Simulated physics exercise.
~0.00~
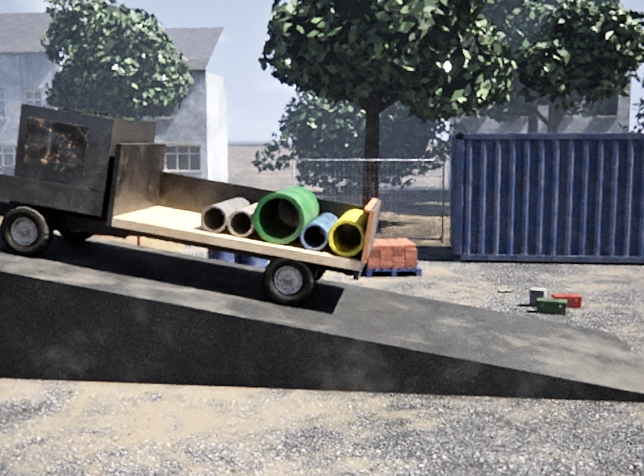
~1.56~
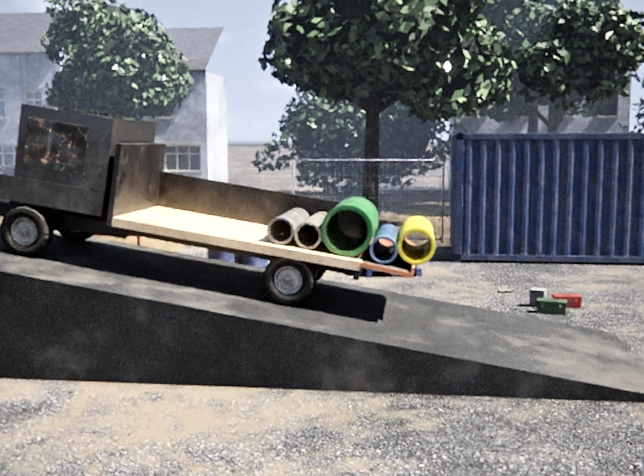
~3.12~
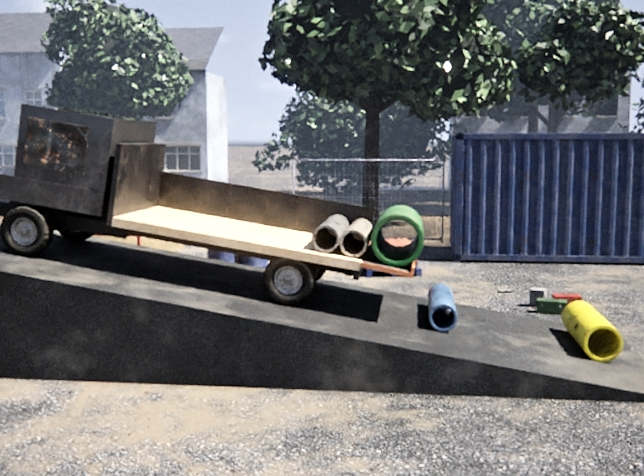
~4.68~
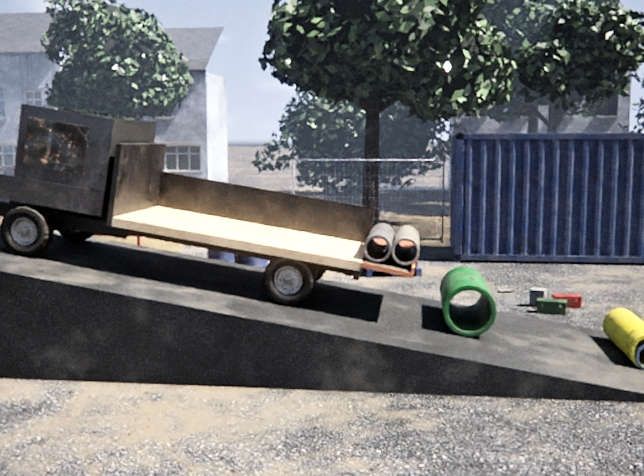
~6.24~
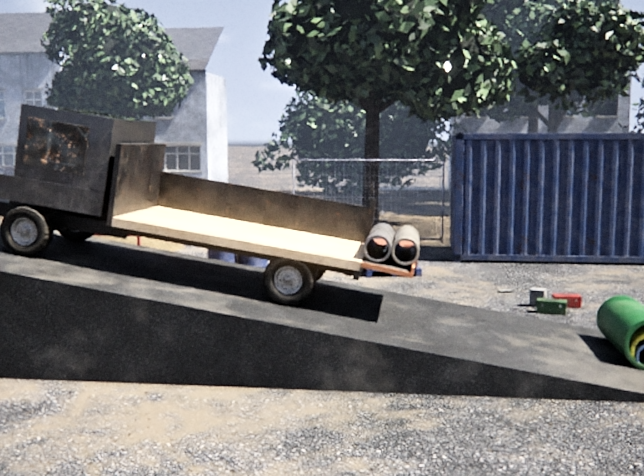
A big green pipe lies among four smaller ones, two grey, one blue and one yellow, at the back of a flatbed truck seen from the side on a dark ramp sloping down to the right. Trees, a pale house and a blue container stand behind. The tailgate drops, and the pipes roll right, the yellow one leading. Yellow and blue fall onto the ramp, and yellow rolls on downhill. Green follows, dropping off the gate and rolling down. It ends beside yellow at the right edge, while the two grey pipes stay on the lowered gate.
